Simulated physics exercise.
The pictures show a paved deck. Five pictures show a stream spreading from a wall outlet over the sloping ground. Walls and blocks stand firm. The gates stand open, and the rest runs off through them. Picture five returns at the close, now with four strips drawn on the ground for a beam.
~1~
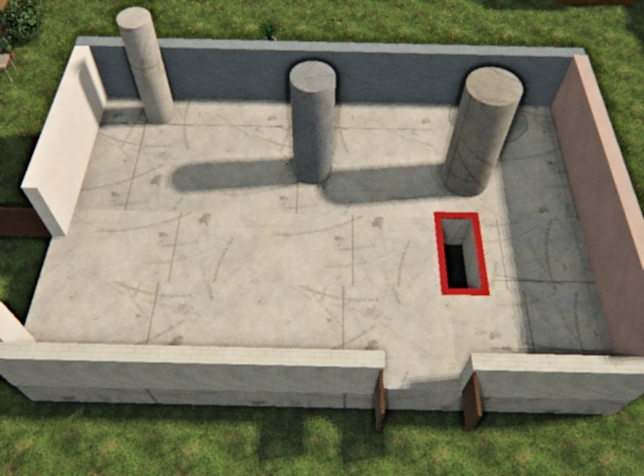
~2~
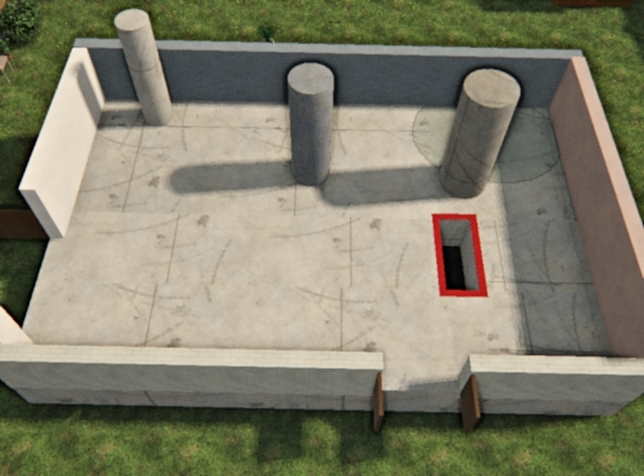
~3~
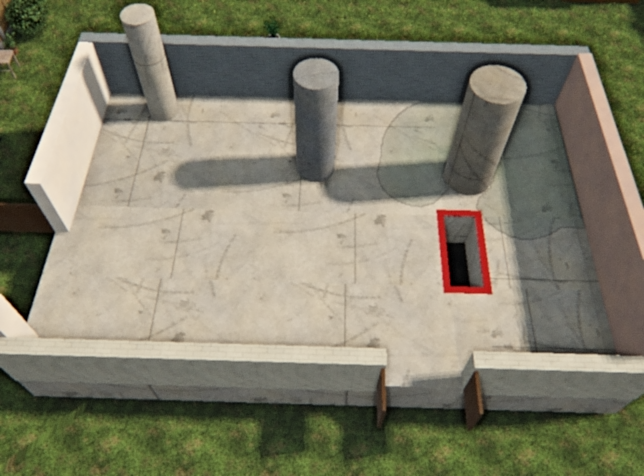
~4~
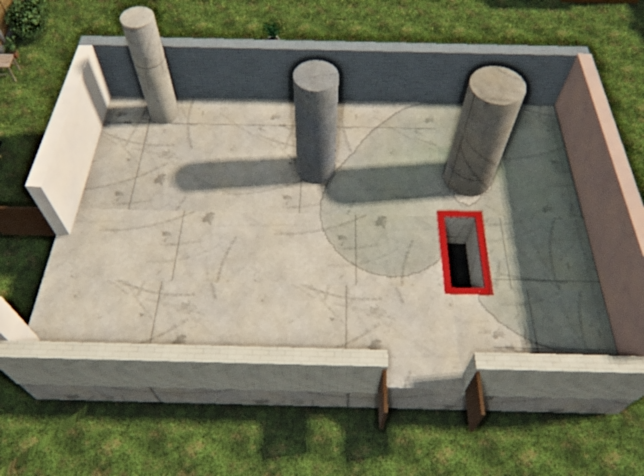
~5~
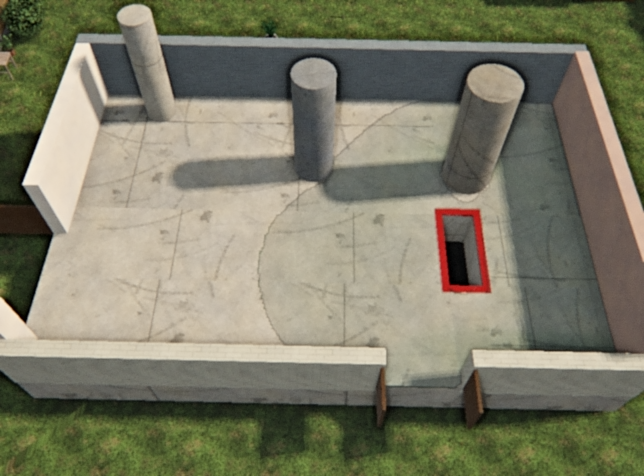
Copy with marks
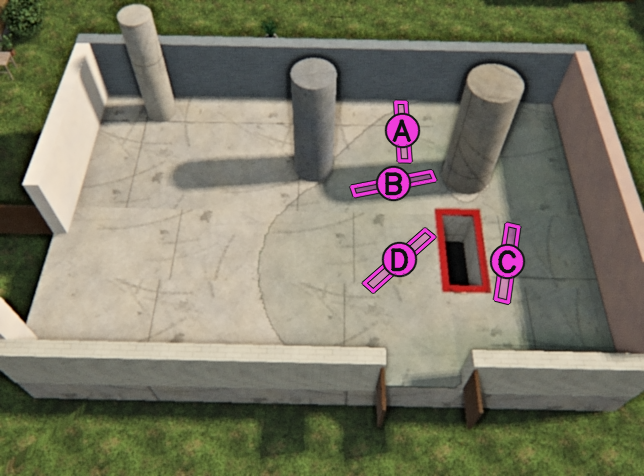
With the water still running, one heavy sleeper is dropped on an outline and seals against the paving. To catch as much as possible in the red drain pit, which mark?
A works best here.
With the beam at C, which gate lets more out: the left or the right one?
The right one.
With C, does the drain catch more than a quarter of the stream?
No, it does not.
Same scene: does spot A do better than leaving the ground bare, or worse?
Spot A is better.
In magenta, A from (404, 160) to (400, 102); B from (353, 191) to (432, 175); C from (501, 300) to (512, 225); D from (368, 287) to (429, 233).
With A, about 19 % of the stream goes into the red drain pit, about 76 % out by the gates.
With B, about 13 % of the stream goes into the red drain pit, about 83 % out by the gates.
With C, about 13 % of the stream goes into the red drain pit, about 83 % out by the gates.
With D, about 12 % of the stream goes into the red drain pit, about 84 % out by the gates.
